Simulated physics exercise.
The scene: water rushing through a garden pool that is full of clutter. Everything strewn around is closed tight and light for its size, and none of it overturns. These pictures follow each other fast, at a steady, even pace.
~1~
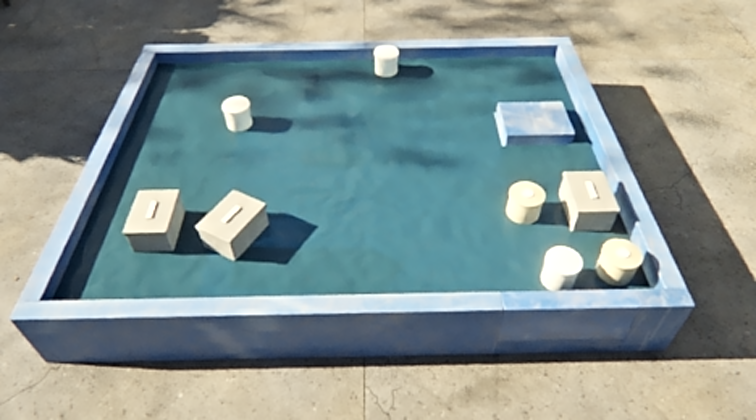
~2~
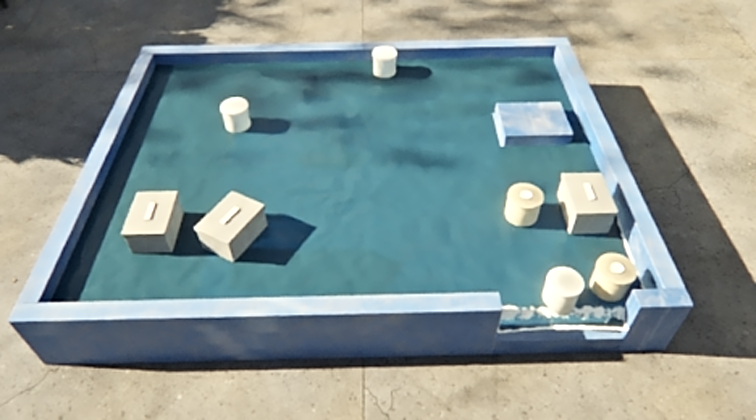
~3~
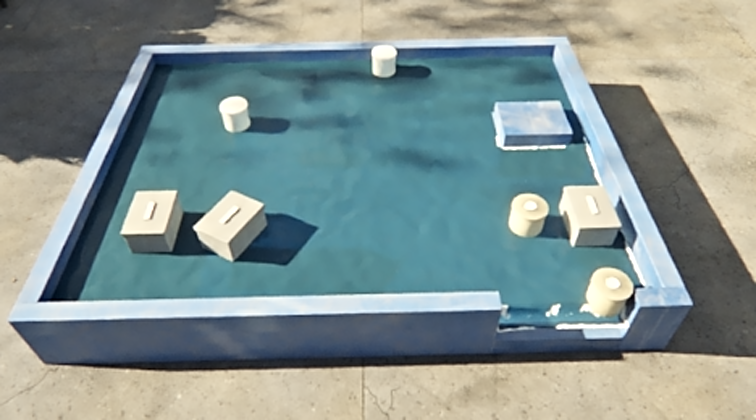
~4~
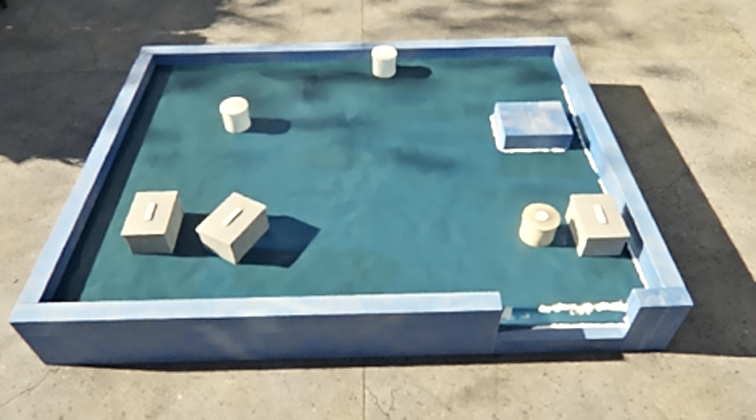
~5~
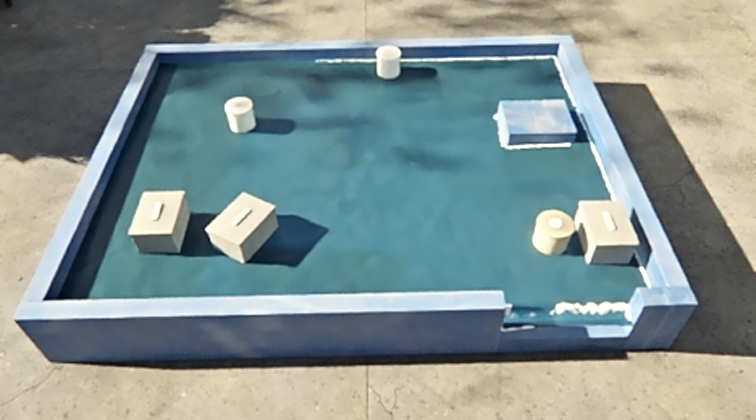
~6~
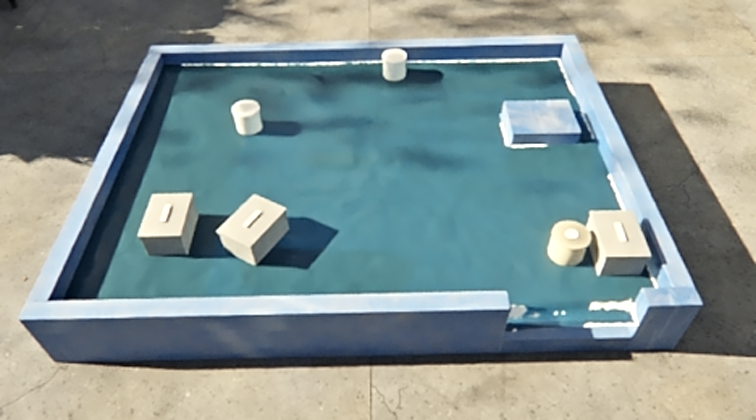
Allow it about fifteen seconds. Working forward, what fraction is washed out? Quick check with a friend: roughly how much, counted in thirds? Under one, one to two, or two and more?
One to two thirds.
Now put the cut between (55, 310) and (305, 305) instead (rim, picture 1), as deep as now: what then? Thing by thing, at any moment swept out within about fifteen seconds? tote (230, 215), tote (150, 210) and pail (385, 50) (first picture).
The three come to escape, escape and no escape, in that order.
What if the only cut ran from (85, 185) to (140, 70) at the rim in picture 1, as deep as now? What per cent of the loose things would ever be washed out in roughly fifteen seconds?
It works out at 40 percent.
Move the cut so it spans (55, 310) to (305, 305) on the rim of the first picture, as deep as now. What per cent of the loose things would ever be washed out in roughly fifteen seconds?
Near 40 in a hundred.
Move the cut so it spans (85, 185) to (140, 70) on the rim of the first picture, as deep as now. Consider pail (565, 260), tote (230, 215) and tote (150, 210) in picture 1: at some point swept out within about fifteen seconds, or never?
Remains, escapes, escapes.
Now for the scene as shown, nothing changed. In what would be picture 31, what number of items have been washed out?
My count is 4.
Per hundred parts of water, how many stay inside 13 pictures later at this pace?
About 80 percent.
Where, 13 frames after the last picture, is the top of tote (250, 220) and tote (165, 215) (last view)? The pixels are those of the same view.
Estimate: (311, 233), then (195, 225).
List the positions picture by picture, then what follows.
In the first frame, a tub at (527, 194) floats; a tote at (591, 191), afloat; 0 of 8 have shifted.
In the second frame, a tub at (526, 195) floats; a tote at (589, 192), afloat; 2 of 8 have shifted.
In the third frame, a tub at (530, 207), afloat, close to its start; a tote at (592, 206), afloat, close to its start; 4 of 8 have shifted.
In the fourth frame, a tub at (542, 217) floats, close to its start; a tote at (600, 215), afloat, close to its start; 4 of 8 have shifted.
In the fifth frame, a tub at (556, 224) floats, close to its start; a tote at (609, 222), afloat, close to its start; 4 of 8 have shifted.
In the sixth frame, a tub at (572, 235) floats, a stride from its start; a tote at (620, 233) floats, a stride from its start; 5 of 8 have shifted.
A moment on, 2 of 8 are out; 6 afloat.
Next, 4 of 8 are out; 4 afloat.
Later, 4 of 8 are out; 4 afloat.
In the end, 4 of 8 are out; 4 afloat.
